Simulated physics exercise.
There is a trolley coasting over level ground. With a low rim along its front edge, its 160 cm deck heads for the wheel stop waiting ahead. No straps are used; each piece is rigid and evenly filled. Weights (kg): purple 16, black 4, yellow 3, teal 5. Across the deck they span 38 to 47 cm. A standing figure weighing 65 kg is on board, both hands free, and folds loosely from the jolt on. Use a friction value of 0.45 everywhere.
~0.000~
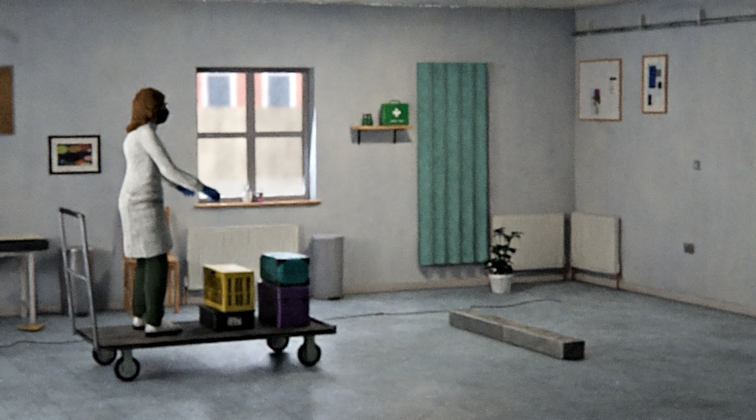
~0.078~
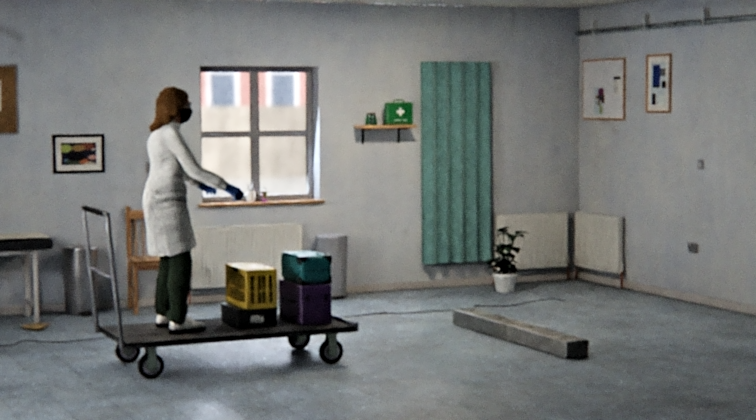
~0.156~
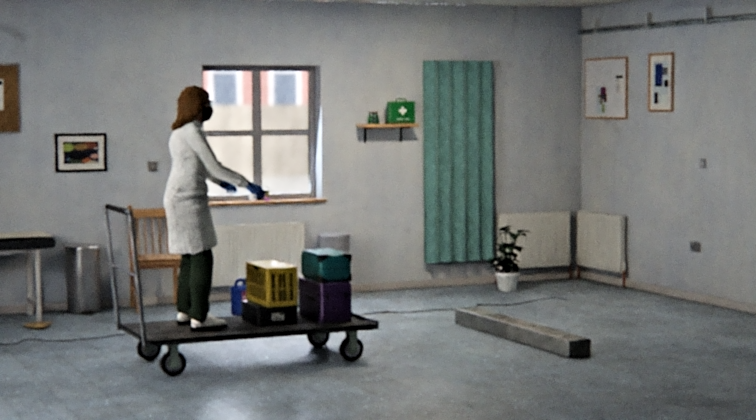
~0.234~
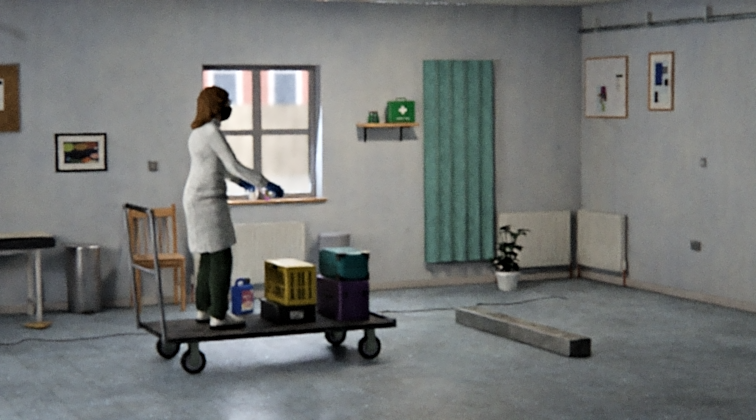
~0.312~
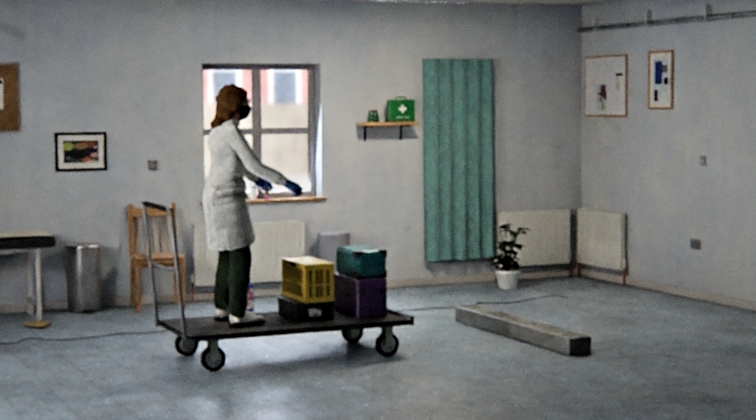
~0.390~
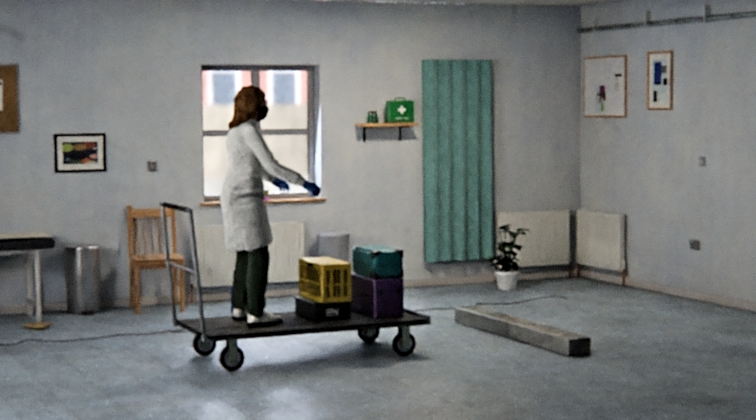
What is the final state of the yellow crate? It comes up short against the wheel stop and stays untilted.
I'd expect it to hold within the edge.
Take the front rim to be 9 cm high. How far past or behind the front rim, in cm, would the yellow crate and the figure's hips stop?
Then the yellow one stops 40 cm short of the rim and the hips 60 cm short of it.
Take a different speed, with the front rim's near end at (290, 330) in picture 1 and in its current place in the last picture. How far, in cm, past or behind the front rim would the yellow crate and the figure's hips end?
In that case yellow 60 past, hips 50 past.
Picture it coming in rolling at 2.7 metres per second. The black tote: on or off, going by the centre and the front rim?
Result for black: Still carried.
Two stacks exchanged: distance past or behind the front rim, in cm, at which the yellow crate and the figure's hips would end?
In that case the yellow one ends 40 cm past the front rim, while the hips stay 60 cm behind it.
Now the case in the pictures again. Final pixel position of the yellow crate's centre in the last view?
Around (482, 267).
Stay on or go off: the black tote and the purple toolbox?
End result - black: Stays; purple: Stays.
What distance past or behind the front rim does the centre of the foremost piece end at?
Measured from the front rim, the centre lies around 80 cm past it.
The wheels strike at 0.92 s.
After 1.47 s the yellow crate is 31 cm behind the rim, tilted 15°, near (481, 268) in the last picture's view.
After 1.92 s the yellow crate is 30 cm behind the rim, tilted 20°, near (482, 267) in the last picture's view.
When all is still (3.0 s), past the rim, teal suitcase; behind it, purple toolbox, black tote, yellow crate and the figure's hips.
